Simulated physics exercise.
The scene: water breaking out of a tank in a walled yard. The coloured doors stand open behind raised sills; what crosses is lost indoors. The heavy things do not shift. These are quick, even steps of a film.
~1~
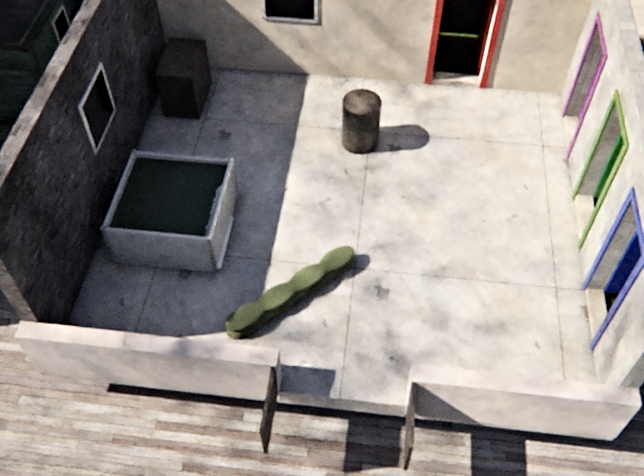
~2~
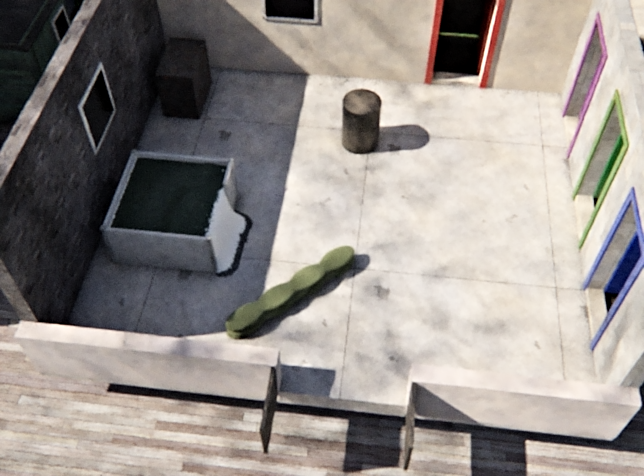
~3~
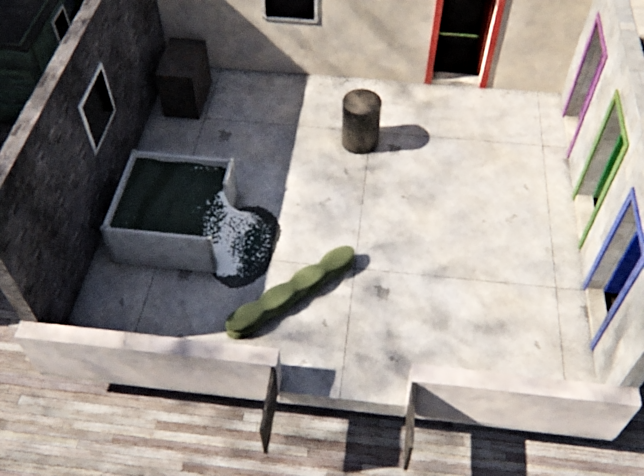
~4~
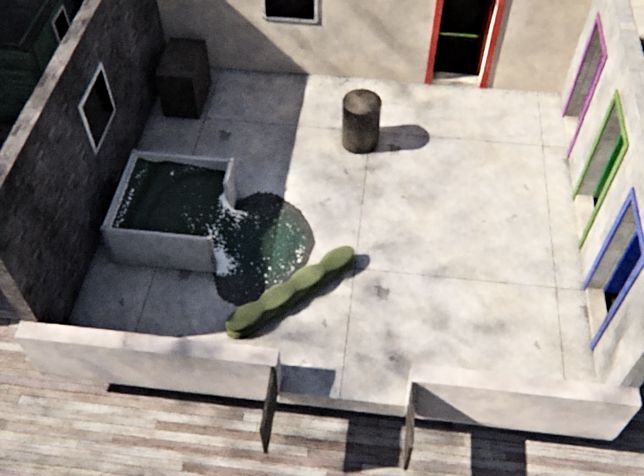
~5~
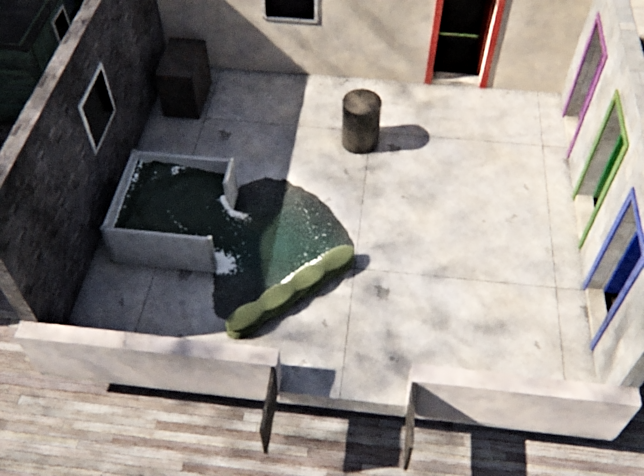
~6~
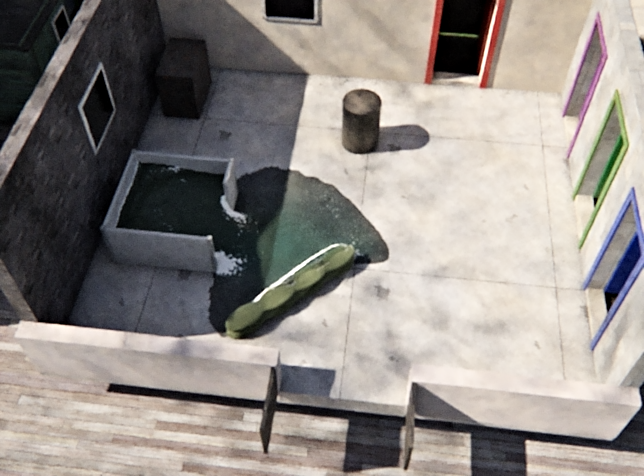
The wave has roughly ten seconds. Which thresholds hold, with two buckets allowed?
In the end: The purple door floods; the green door holds within the limit; the red door holds within the limit; the blue door holds within the limit.
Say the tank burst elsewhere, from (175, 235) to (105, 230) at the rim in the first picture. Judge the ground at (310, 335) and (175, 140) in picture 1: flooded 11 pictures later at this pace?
One after the other: Awash, free of water.
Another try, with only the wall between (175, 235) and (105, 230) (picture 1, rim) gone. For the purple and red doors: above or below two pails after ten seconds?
My reading: Purple door keeps below it; red door lets less in.
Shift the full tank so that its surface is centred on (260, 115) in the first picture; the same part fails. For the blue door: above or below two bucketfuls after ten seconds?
One by one: The blue one goes over.
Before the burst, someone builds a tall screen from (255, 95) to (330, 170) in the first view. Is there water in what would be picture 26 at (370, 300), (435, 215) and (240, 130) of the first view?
One after the other: Clear, wet, no water.
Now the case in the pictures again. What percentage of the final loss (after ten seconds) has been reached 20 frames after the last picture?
I make it 25 per cent.
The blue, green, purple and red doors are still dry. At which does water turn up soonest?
It is the door marked green.
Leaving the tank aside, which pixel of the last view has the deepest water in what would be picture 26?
Close to (558, 94).
A moment on, water covers 20 % of the floor; the purple door not reached, the green door not reached, the red door not reached, the blue door not reached.
Next, water covers 35 % of the floor; the purple door not reached, the green door wet at the sill, nothing in, the red door not reached, the blue door not reached.
Then, water covers 50 % of the floor; the purple door under two buckets in, the green door wet at the sill, nothing in, the red door wet at the sill, nothing in, the blue door wet at the sill, nothing in.
Later, water covers 65 % of the floor; the purple door over two buckets in, the green door wet at the sill, nothing in, the red door under two buckets in, the blue door wet at the sill, nothing in.
In the end, water covers 90 % of the floor; the purple door over two buckets in, the green door wet at the sill, nothing in, the red door under two buckets in, the blue door wet at the sill, nothing in.
